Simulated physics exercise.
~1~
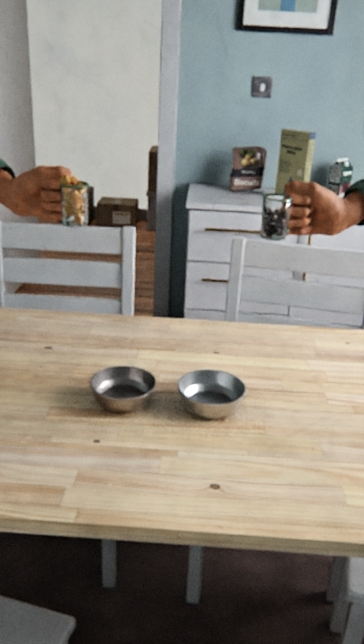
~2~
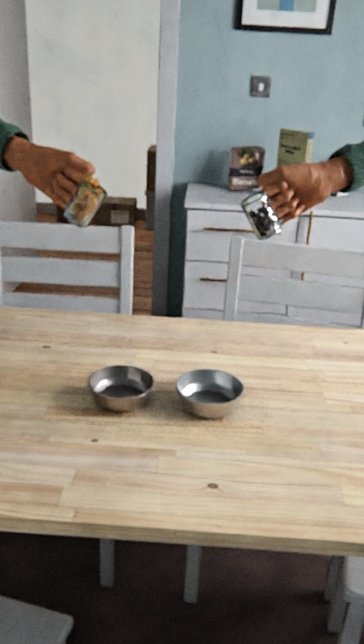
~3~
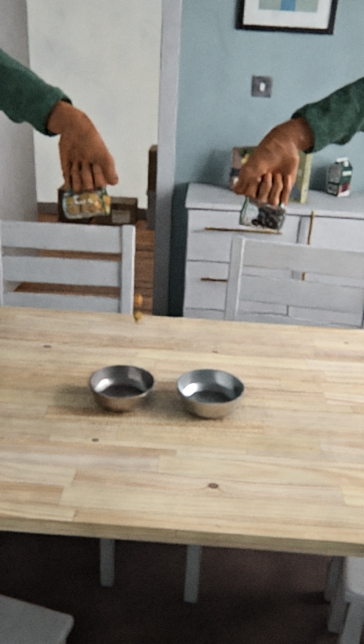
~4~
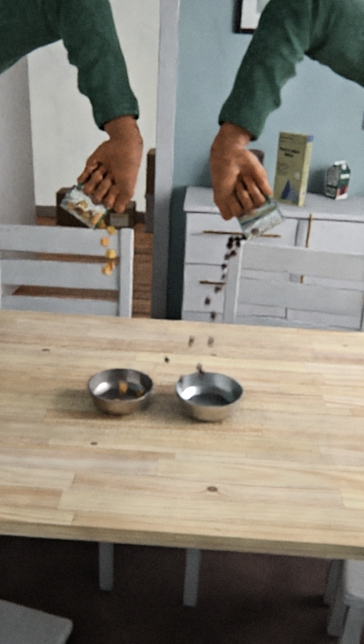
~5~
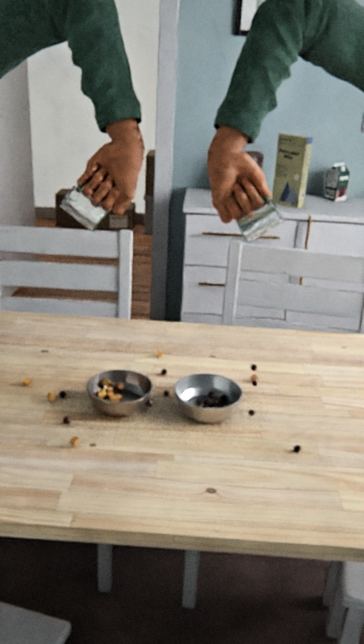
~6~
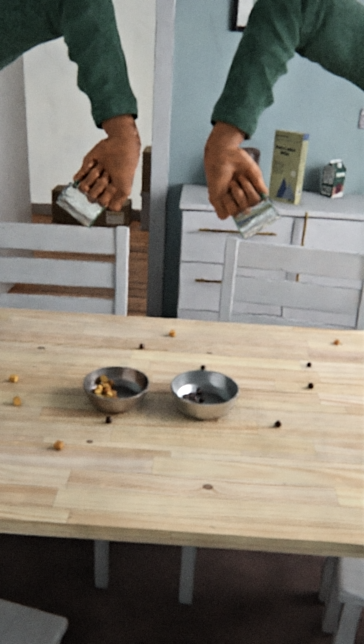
Two hands in green sleeves tipped clear cups upside down high above two metal bowls on a wooden table, spilling yellowish pieces on the left and dark ones on the right; some landed in each bowl while others scattered across the table.
